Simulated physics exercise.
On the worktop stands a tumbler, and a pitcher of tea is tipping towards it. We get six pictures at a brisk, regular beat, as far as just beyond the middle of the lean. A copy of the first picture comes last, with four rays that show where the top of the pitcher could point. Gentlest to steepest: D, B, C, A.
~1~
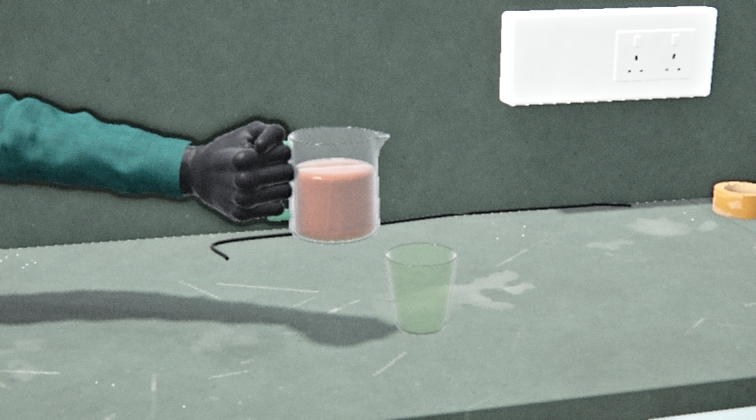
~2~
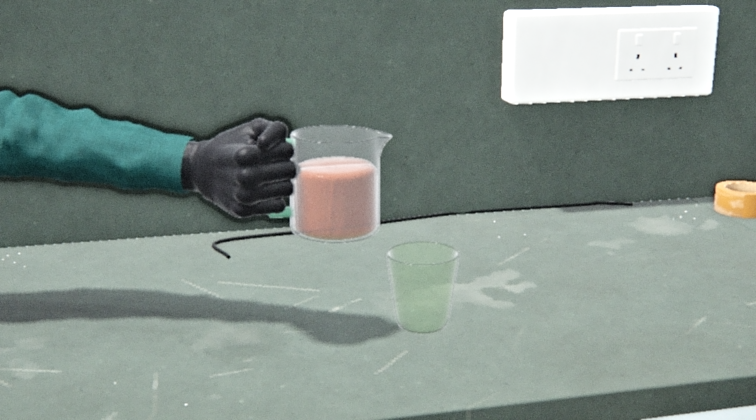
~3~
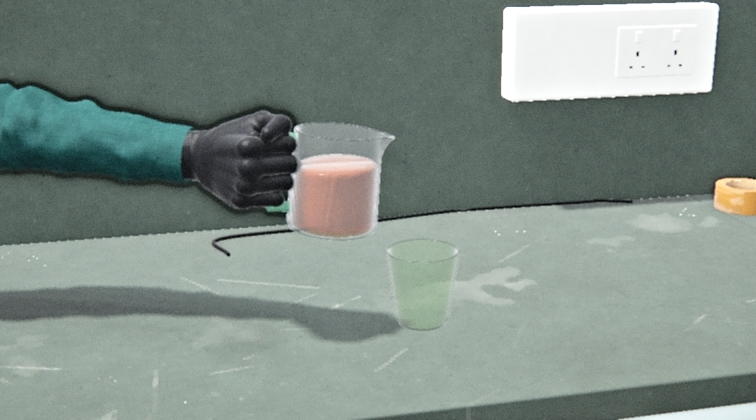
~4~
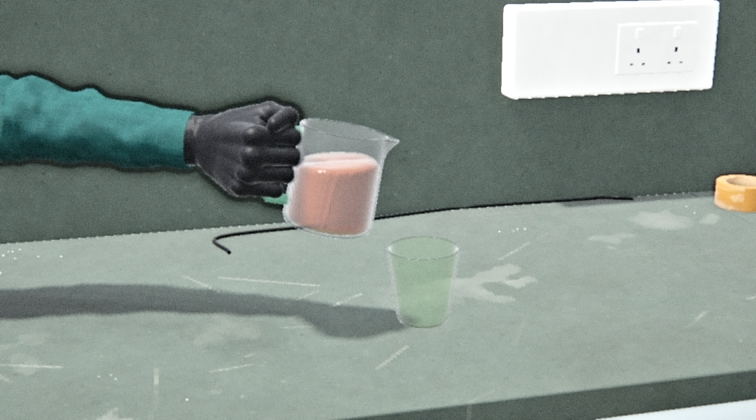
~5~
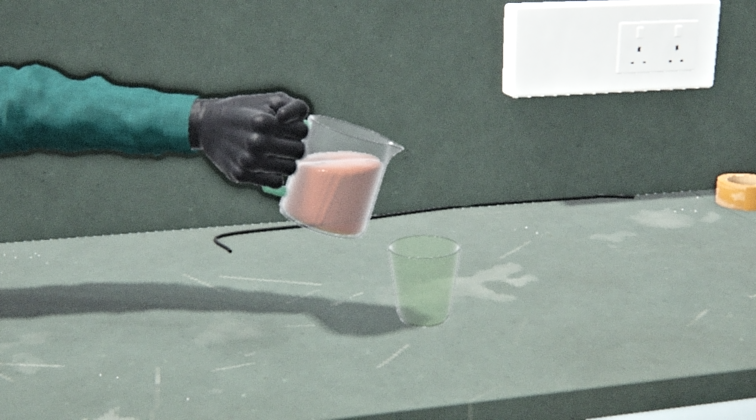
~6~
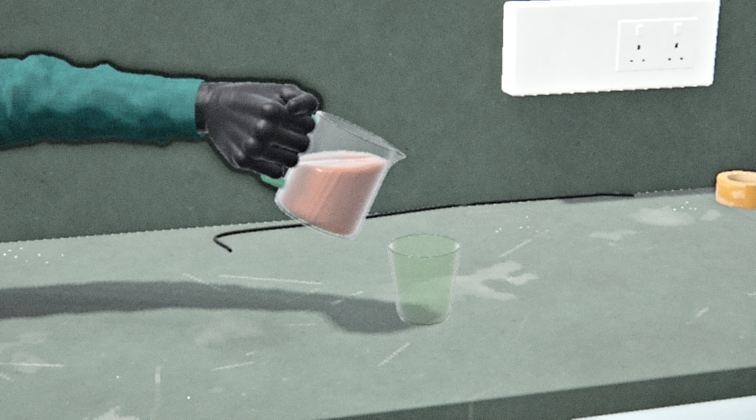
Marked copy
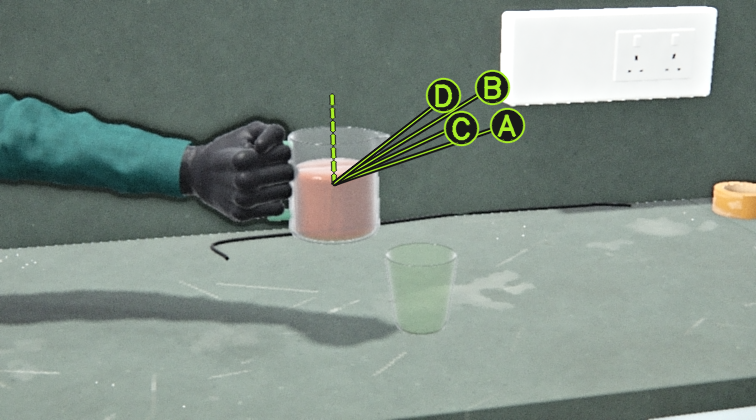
A black-gloved hand holds a pitcher of pinkish liquid and gradually tilts it rightward.
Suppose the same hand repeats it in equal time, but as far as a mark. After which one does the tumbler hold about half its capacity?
Mark B does it best.
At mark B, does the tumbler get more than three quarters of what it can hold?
No.
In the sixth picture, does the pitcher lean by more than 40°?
No.
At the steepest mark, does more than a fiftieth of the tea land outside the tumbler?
Yes, it does.
In lime, A at (490, 130); B at (477, 95); C at (444, 131); D at (431, 108).
With A, the tumbler ends with about 65 % of what it can hold; 18 % of the tea is spilt.
With B, the tumbler ends with about 51 % of what it can hold.
With C, the tumbler ends with about 66 % of what it can hold; 5 % of the tea is spilt.
With D, the tumbler ends with about 33 % of what it can hold.
